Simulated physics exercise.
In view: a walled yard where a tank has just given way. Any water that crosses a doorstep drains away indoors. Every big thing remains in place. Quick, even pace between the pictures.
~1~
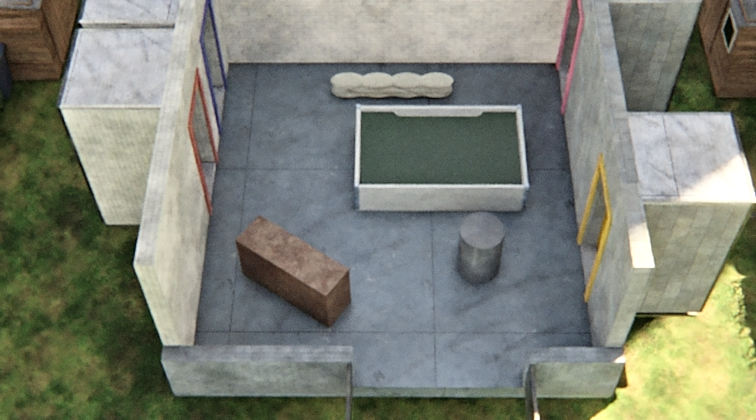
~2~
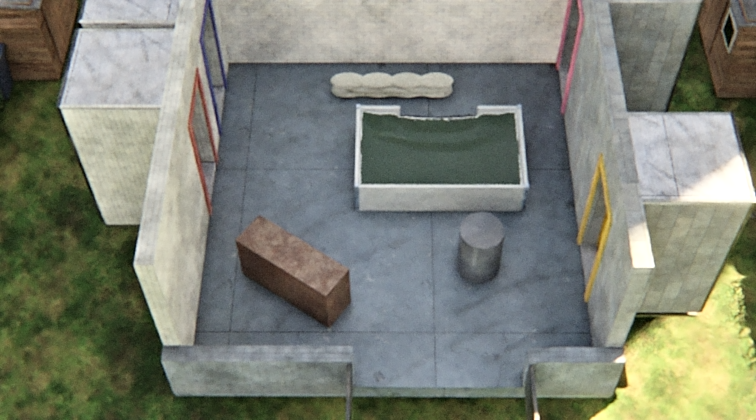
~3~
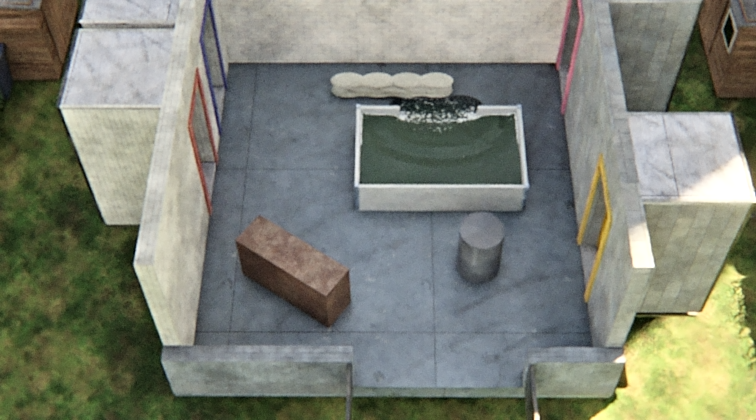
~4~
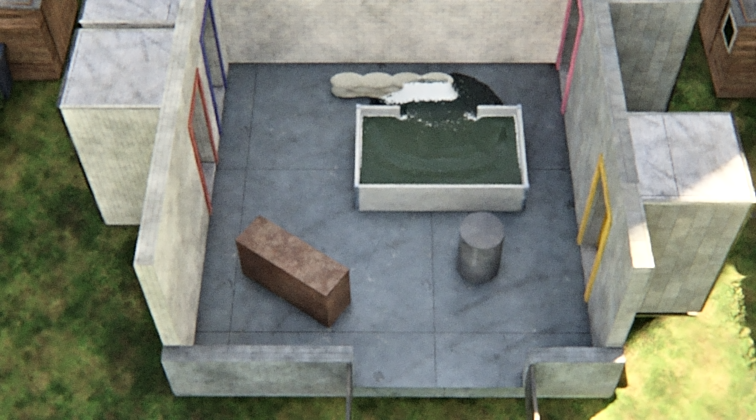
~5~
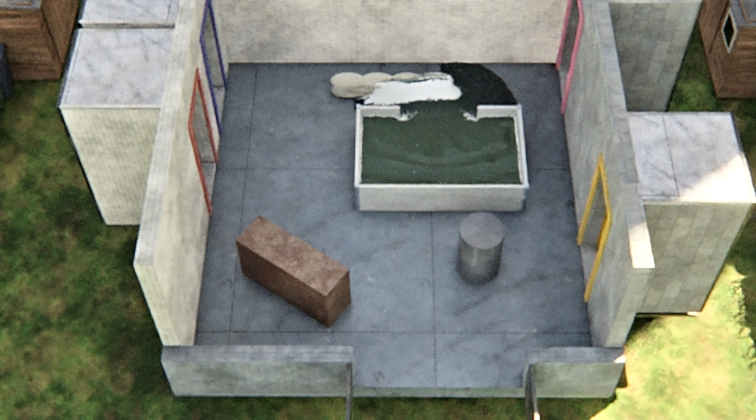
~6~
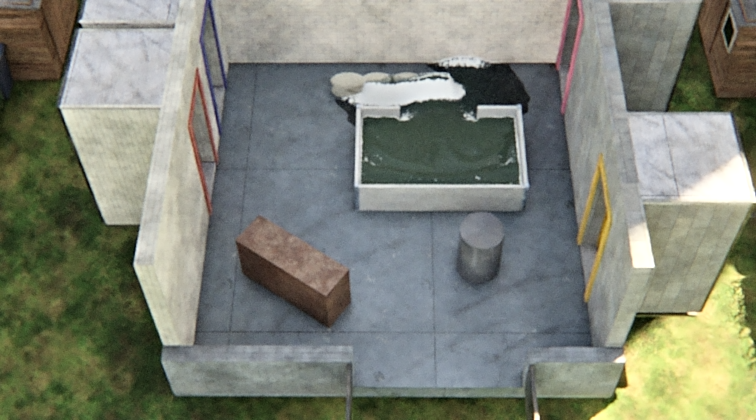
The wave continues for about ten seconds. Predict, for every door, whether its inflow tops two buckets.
The pink door will pass more than two buckets; the blue door will pass two buckets at most; the yellow door will pass two buckets at most; the red door will pass two buckets at most.
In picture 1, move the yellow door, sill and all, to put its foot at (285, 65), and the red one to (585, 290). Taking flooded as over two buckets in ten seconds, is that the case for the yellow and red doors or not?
Looking at it, I'd say the yellow one breaks the limit and the red one is safe.
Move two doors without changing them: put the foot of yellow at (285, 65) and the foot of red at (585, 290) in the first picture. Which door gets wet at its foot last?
It's the door marked red, I'd say.
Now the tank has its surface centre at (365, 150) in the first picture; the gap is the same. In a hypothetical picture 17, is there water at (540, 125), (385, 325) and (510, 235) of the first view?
The first spot ends up sodden, the second left untouched and the third left untouched.
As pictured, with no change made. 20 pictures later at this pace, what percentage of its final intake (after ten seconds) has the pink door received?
I get 80 per cent.
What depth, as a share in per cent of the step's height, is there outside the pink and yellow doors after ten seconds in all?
I'd say around 60 and 100 in a hundred.
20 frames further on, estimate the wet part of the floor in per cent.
About 50 in a hundred.
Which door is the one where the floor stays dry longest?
That would be the one in yellow.
A moment on, water covers 20 % of the floor; the pink door not reached, the blue door not reached, the yellow door not reached, the red door not reached.
Next, water covers 35 % of the floor; the pink door over two buckets in, the blue door wet at the sill, nothing in, the yellow door not reached, the red door wet at the sill, nothing in.
Then, water covers 50 % of the floor; the pink door far over two buckets in, the blue door under two buckets in, the yellow door wet at the sill, nothing in, the red door under two buckets in.
Later, water covers 70 % of the floor; the pink door far over two buckets in, the blue door under two buckets in, the yellow door wet at the sill, nothing in, the red door under two buckets in.
In the end, water covers 90 % of the floor; the pink door far over two buckets in, the blue door under two buckets in, the yellow door under two buckets in, the red door under two buckets in.
